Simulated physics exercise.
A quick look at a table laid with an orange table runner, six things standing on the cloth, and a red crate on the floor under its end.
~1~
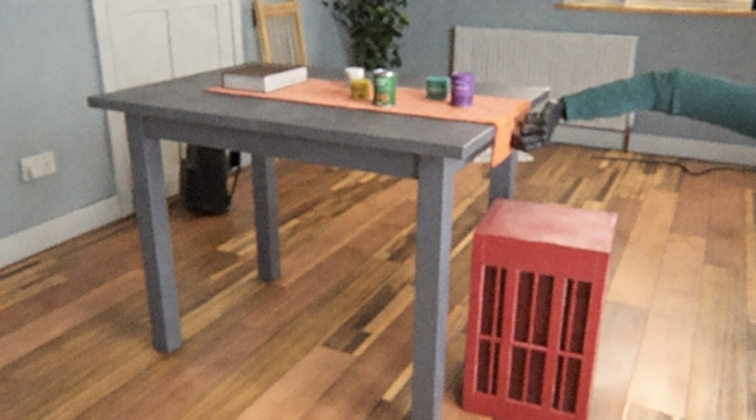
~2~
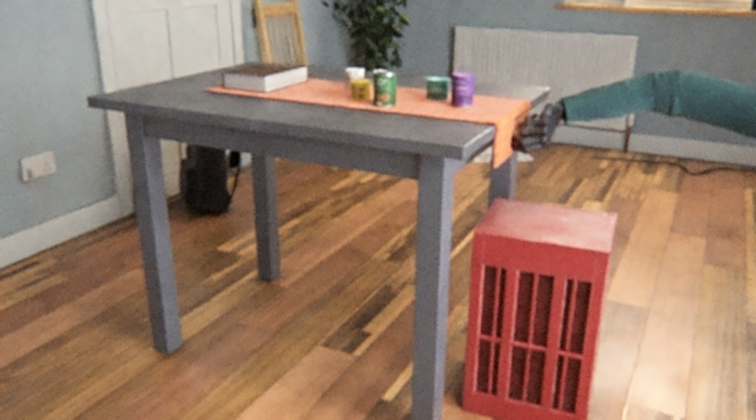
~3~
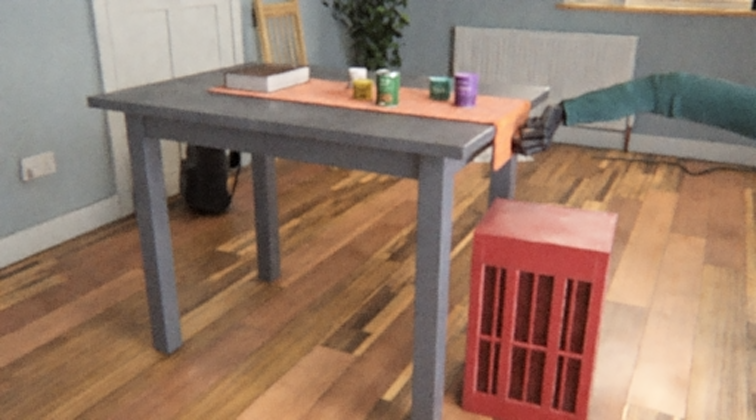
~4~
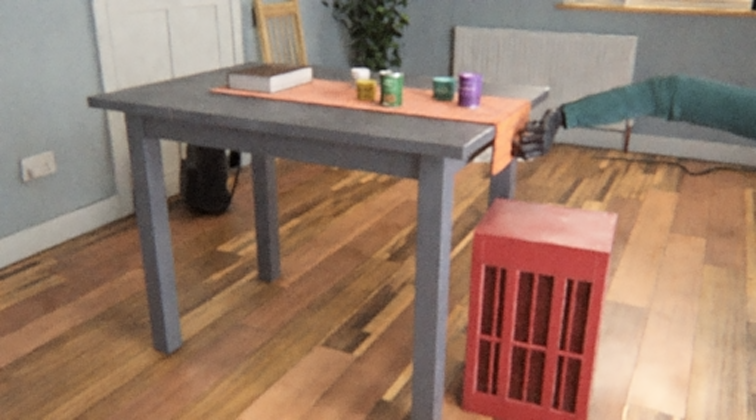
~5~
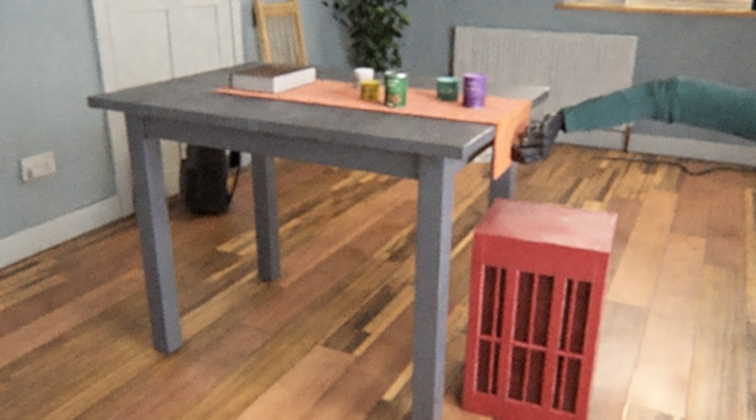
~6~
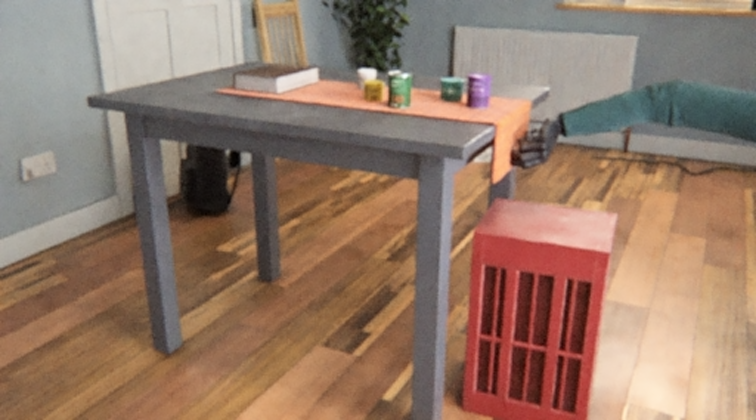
A gloved hand slowly drawing an orange runner down over a grey table's end, the book, cans and pots shifting slightly right.
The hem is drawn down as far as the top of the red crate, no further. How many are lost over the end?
The answer is one.
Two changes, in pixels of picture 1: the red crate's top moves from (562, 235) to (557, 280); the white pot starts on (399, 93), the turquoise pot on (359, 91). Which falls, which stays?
The white pot does not fall, the turquoise pot survives.
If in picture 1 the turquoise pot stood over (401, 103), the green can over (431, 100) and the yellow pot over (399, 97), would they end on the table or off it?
The turquoise pot remains up, the green can survives, the yellow pot keeps its place on top.
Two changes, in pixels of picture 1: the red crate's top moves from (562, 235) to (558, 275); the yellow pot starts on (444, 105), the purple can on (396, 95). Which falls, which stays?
The yellow pot tumbles off; the purple can does not fall.
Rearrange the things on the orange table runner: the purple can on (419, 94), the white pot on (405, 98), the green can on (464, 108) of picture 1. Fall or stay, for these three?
The purple can survives; the white pot remains up; the green can tumbles off.
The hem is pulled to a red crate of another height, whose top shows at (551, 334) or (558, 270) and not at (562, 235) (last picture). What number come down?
In that case 4 and 2.
Soon after, hem near (510, 192); all still up.
Then, hem on the crate; purple can gone.
At rest, hem on the crate; purple can gone. Over the edge go one.
